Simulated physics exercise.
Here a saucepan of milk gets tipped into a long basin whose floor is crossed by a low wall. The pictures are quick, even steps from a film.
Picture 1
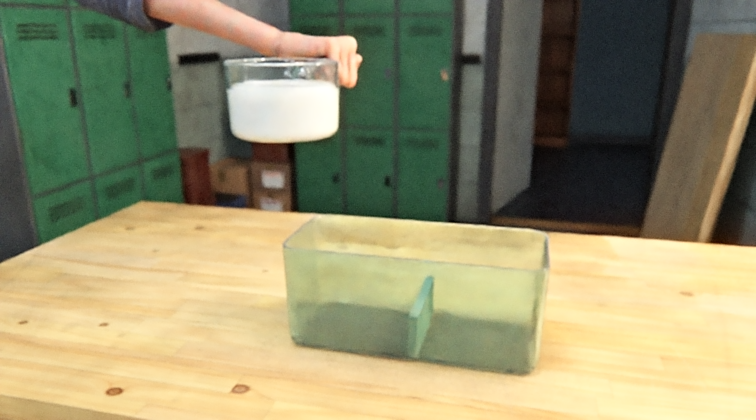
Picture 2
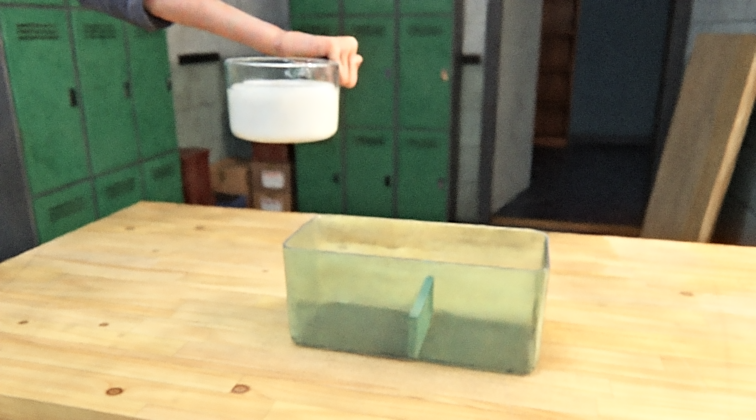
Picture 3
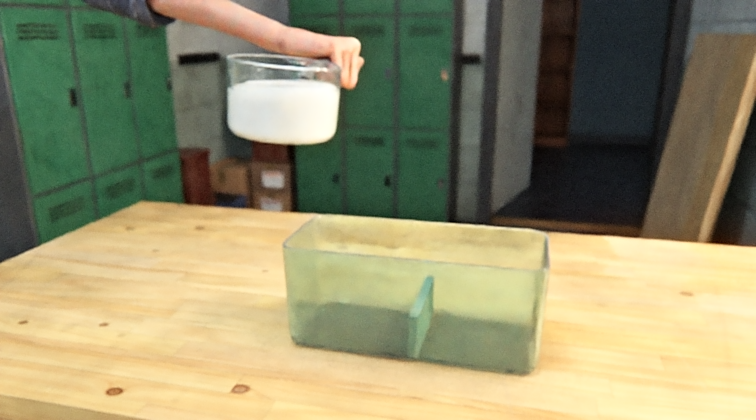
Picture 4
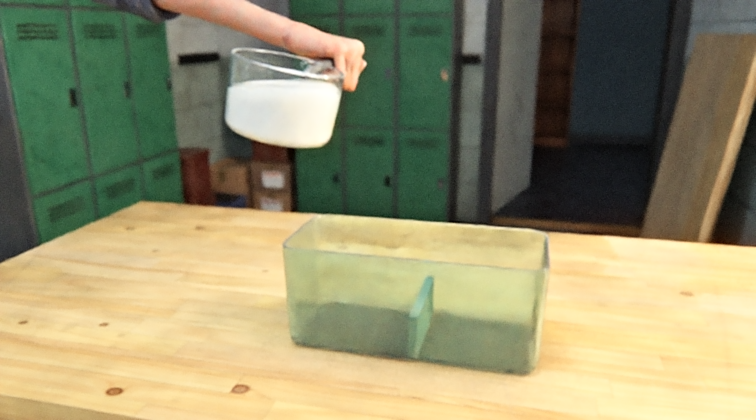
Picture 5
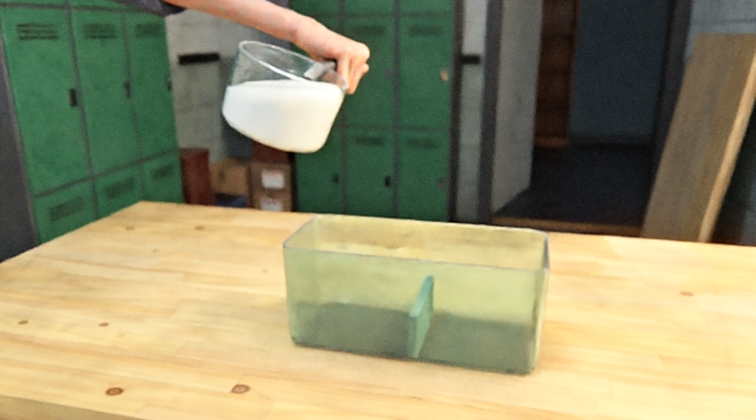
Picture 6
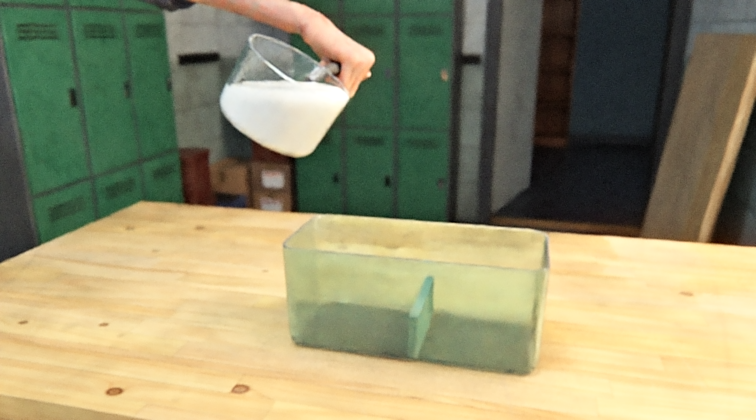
The clip shows a hand holding a clear glass container of milk above a wooden table, left of and higher than a long greenish basin with a low dividing wall, then gradually tilting the container down toward the right.
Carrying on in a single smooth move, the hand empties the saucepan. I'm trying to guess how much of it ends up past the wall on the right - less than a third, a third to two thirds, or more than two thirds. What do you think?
The share right of the wall is going to stay short of a third.
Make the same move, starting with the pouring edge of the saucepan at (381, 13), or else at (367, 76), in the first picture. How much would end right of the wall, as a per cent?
Result, first then second: About 80 % and about 40 %.
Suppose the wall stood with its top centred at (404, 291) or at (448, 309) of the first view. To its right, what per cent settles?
The first placement leaves close to 20 per cent, the second close to 15 per cent.
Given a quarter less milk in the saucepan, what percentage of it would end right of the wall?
5 %.
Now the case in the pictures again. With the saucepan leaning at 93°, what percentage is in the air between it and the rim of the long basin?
45 per cent.
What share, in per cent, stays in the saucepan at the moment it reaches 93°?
Near 40 percent is still in there.
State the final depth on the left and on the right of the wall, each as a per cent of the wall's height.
Left side: Approx. 70 %; right side: Approx. 0 %.
A moment on, the tilt is 93° and 42 per cent is still to pour, 15 is left of the wall and 0 right of it.
Next, the tilt is 106° and 9 per cent is still to pour, 78 is left of the wall and 0 right of it.
Then the tilt is 106° and 1 per cent is still to pour, 92 is left of the wall and 2 right of it.
Later the tilt is 106° and 0 per cent is still to pour, 96 is left of the wall and 2 right of it.
Finally, 96 per cent lies left of the wall, 2 right of it and 2 outside.
